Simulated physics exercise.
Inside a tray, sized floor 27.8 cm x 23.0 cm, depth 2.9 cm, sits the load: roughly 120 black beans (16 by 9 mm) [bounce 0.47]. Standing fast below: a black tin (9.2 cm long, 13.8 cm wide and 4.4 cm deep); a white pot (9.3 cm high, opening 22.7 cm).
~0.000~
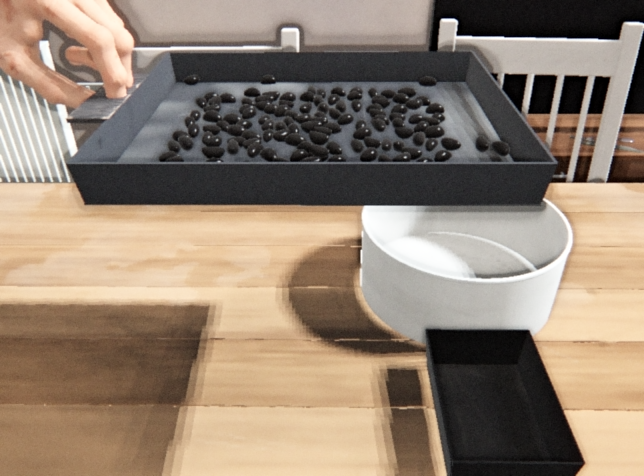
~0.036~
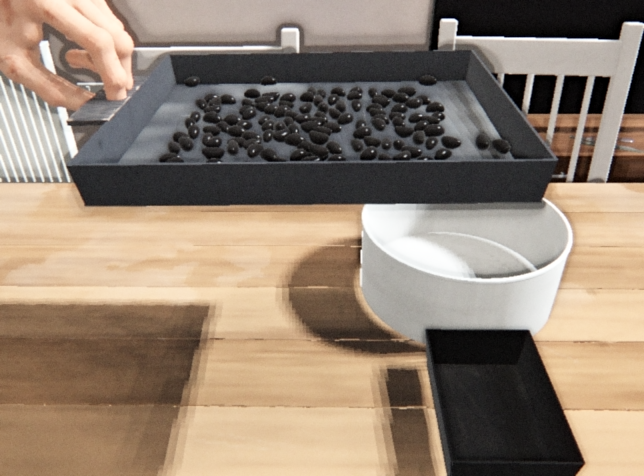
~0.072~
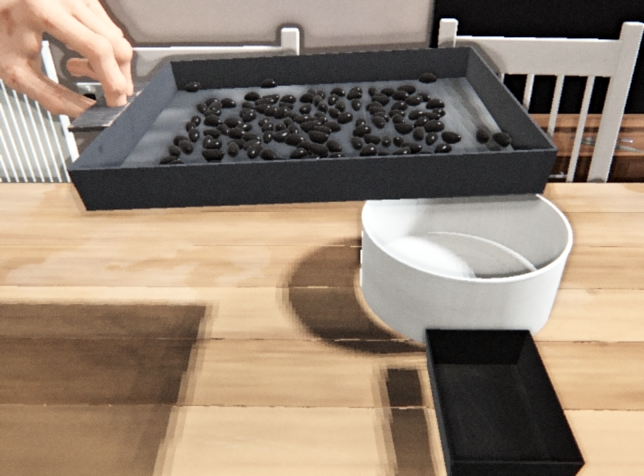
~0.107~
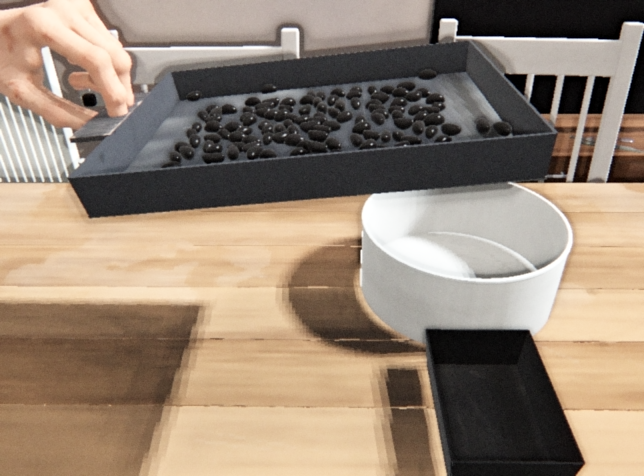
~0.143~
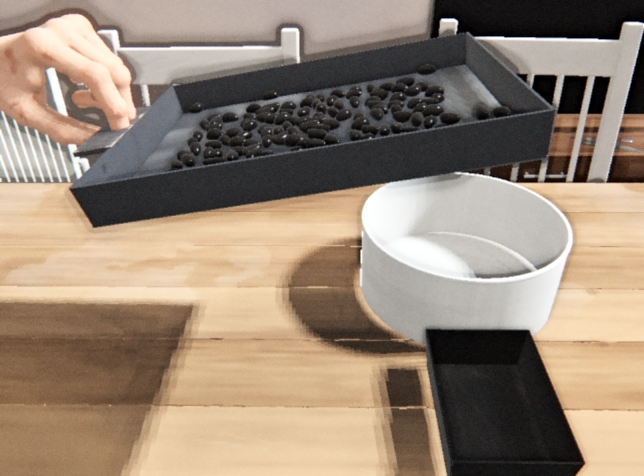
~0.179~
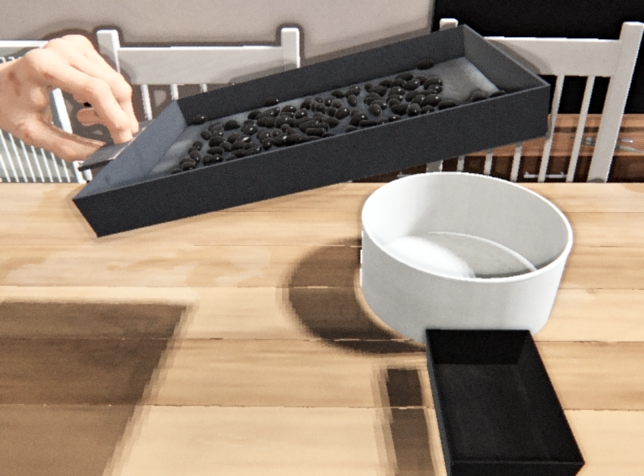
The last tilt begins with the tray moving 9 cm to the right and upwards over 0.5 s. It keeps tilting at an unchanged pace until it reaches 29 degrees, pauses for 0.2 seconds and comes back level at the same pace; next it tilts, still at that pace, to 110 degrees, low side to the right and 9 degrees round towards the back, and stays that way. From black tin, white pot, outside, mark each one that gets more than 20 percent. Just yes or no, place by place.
Black tin - no, white pot - yes, outside - yes.
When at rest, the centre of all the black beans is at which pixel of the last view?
Resting centre: Approx. (456, 320) px.
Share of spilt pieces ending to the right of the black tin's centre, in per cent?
Around 20 percent of the spill.
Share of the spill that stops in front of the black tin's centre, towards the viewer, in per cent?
20 %.
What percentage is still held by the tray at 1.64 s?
My estimate would be around 40 in a hundred.
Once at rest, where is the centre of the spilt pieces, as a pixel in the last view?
I'd say roughly (359, 354).
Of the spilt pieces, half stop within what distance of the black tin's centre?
20 cm.
After 0.74 s, tilt 13 degrees; tray 100 %; middle of all pieces on or above the table near (212, 130).
Then, at 1.21 s, tilt 31 degrees; tray 100 %; middle of all pieces on or above the table near (291, 20).
Then, at 1.64 s, tilt 85 degrees; tray 40 %, white pot 40 %, in the air 20 %; middle of all pieces on or above the table near (478, 246).
After 2.05 s, tilt 110 degrees; tray 10 %, outside 25 %, black tin 5 %, white pot 50 %, in the air 5 %; middle of all pieces on or above the table near (463, 309).
By 3.3 s all is still; tray 0 %, outside 40 %, black tin 10 %, white pot 50 %.
